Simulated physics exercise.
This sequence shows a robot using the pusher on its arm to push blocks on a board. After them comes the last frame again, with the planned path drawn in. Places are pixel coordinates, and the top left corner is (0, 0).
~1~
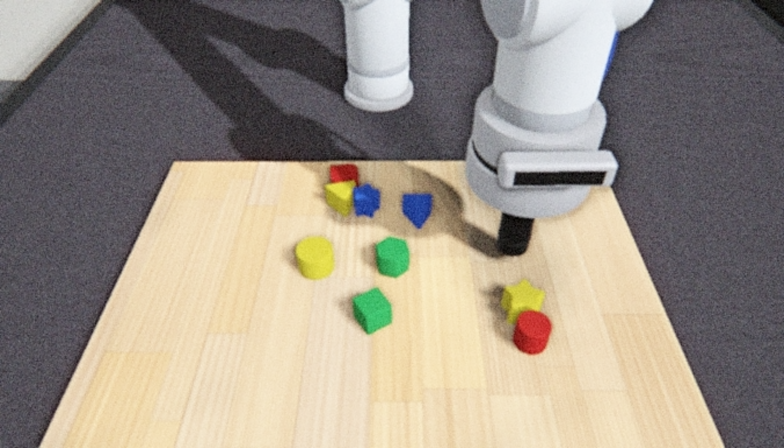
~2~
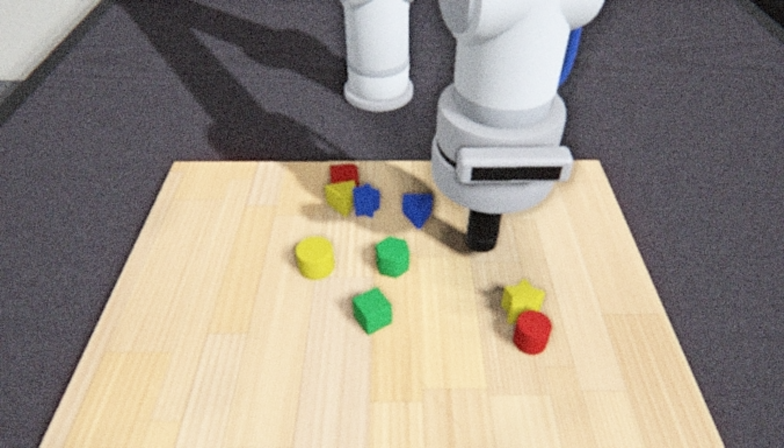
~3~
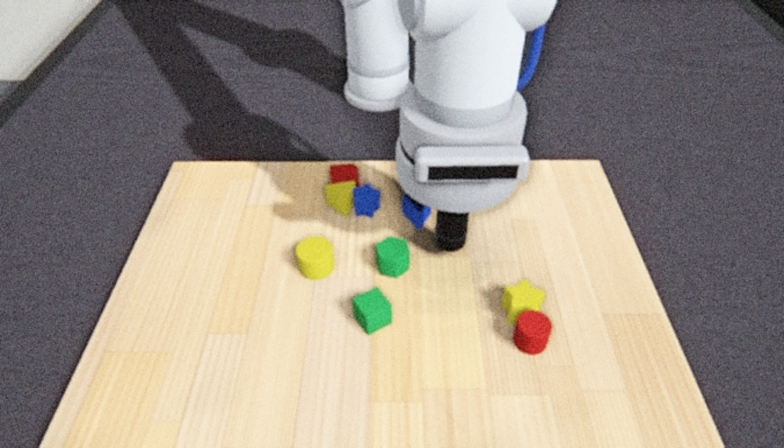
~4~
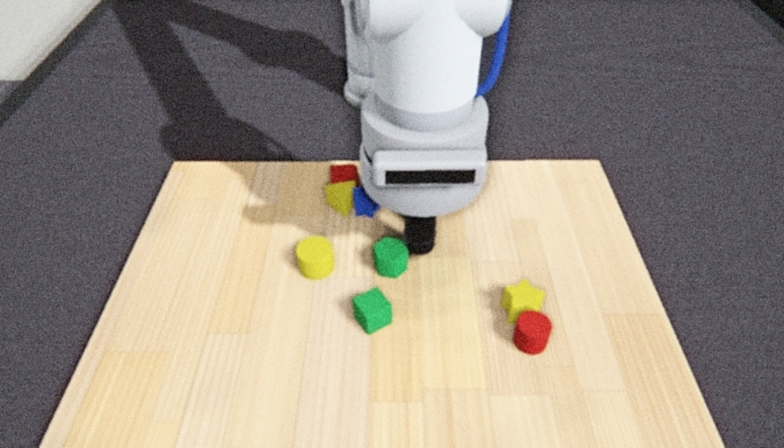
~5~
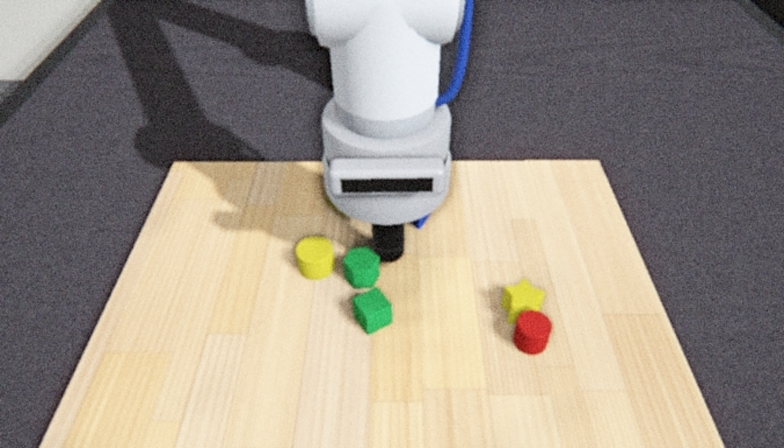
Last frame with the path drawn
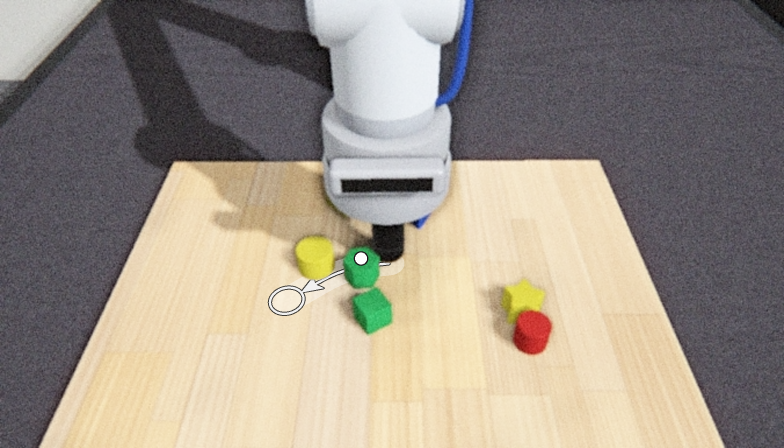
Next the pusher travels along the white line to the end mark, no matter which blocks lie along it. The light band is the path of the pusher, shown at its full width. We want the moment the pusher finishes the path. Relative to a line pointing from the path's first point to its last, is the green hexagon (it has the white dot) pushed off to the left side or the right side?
Sideways shift: Left.
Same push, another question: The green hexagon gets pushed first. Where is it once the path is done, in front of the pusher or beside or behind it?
Once the path is finished, the green hexagon lies beside or behind the pusher.
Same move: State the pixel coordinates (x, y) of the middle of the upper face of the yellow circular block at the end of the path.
For the centre of its top, I'd go with (286, 250).
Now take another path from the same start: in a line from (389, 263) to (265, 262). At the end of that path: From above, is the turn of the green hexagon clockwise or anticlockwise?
Short answer: Counterclockwise.
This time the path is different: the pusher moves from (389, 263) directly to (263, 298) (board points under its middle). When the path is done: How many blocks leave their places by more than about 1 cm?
It will shift two blocks.
The drawn path runs from (389, 263) through (336, 274) to (287, 300); the dot is on the green hexagon.
What follows on the original path. One third of the way, pusher at (352, 257); green hexagon at (331, 271), turned 25° anticlockwise.
Two thirds of the way, pusher at (317, 271); yellow circular block at (289, 250); green hexagon at (310, 290), turned 55° anticlockwise.
At the end, pusher at (284, 289); yellow circular block at (286, 250); green hexagon at (303, 302), turned 85° anticlockwise; green four-sided block not moved.
